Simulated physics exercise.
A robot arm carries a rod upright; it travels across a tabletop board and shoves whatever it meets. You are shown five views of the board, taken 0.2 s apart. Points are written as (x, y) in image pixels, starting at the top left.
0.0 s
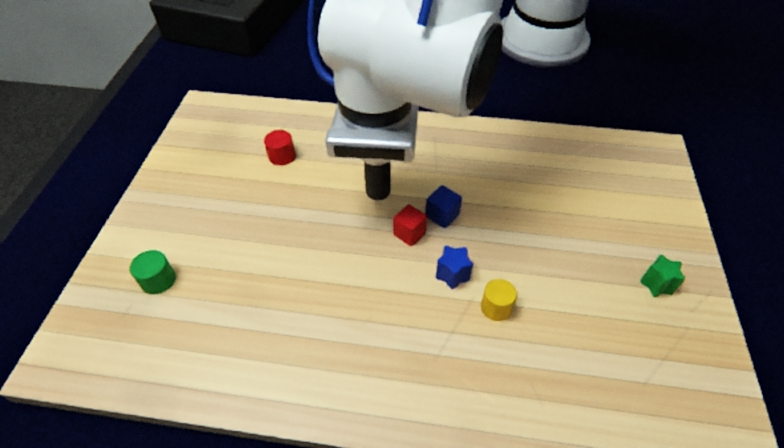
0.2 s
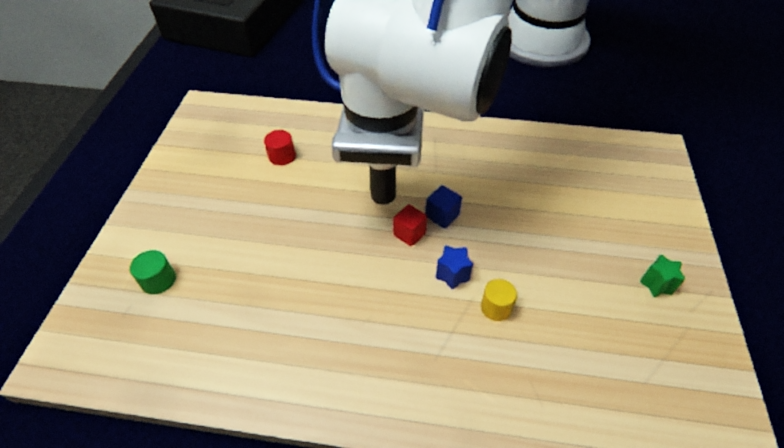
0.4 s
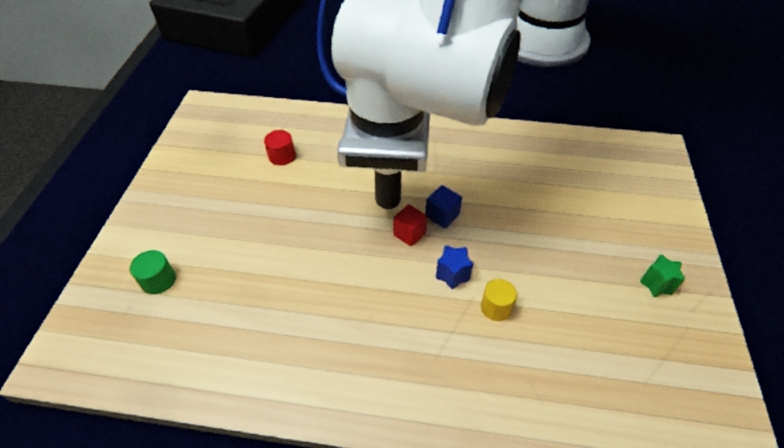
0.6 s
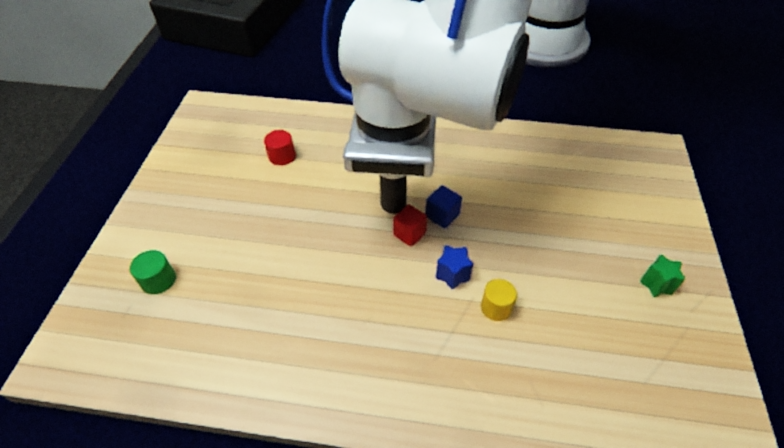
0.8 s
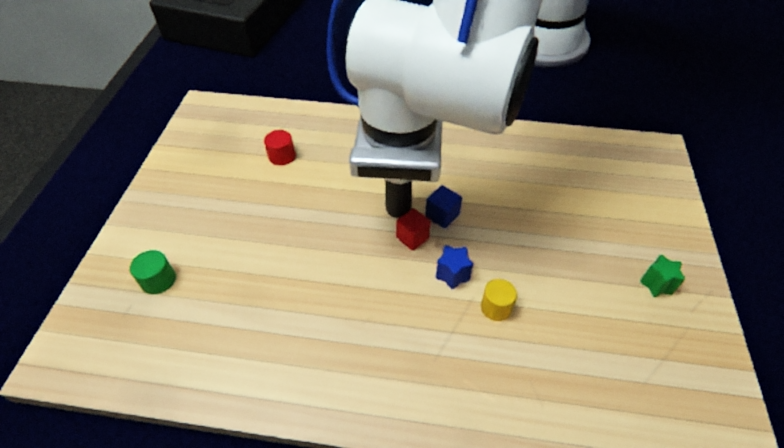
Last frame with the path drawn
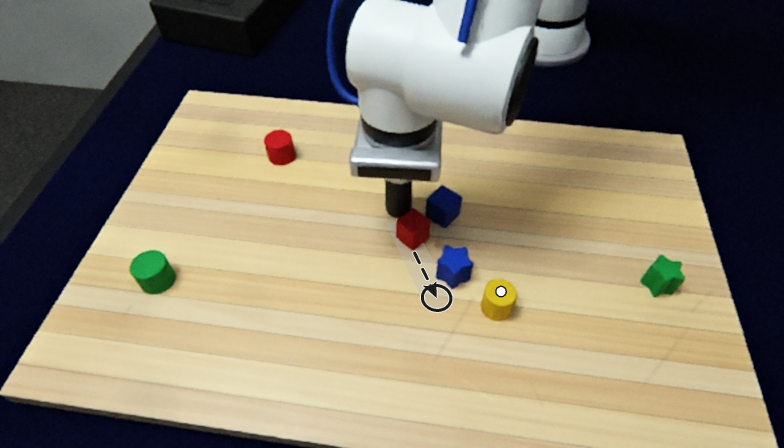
On a light wooden board scattered with small colored blocks, a white robot arm lowered its black rod slowly toward the right and front, then nudged the red cube slightly while the other blocks stayed still.
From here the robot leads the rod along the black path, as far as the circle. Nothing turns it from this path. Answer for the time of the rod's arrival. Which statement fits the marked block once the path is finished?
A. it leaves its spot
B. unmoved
That would be A.
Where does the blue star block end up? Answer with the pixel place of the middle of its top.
It ends at (498, 280).
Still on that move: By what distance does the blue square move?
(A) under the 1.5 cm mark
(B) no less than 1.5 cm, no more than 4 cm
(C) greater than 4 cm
A
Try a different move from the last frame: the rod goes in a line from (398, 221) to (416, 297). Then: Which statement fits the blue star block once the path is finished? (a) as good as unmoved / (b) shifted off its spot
Letter b.
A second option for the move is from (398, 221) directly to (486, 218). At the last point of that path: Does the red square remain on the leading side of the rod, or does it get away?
It ends up beside or behind the rod.
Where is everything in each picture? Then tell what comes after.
The first picture shows rod tip (378, 192); block tops, red square (410, 216); blue square (445, 197); blue star block (455, 258); yellow round block (501, 292).
The second picture shows rod (383, 196); blocks unchanged.
The third picture shows rod (388, 201); blocks unchanged.
The fourth picture shows rod (393, 205); blocks unchanged.
The fifth picture shows rod (398, 209); red square (414, 220); blue square (445, 197); blue star block (455, 258); yellow round block (501, 292).
Path on the board, in a line from (398, 221) to (437, 298); the dot is on the yellow round block.
What follows on the original path. One third of the way, rod (411, 234); red square (429, 245).
Two thirds of the way, rod (424, 260); red square (450, 270), turned 35° anticlockwise; blue star block (480, 274).
At the end, rod (438, 288); red square (472, 291), turned 70° anticlockwise; blue square in place; blue star block (498, 280), turned 45° anticlockwise; yellow round block (527, 301).
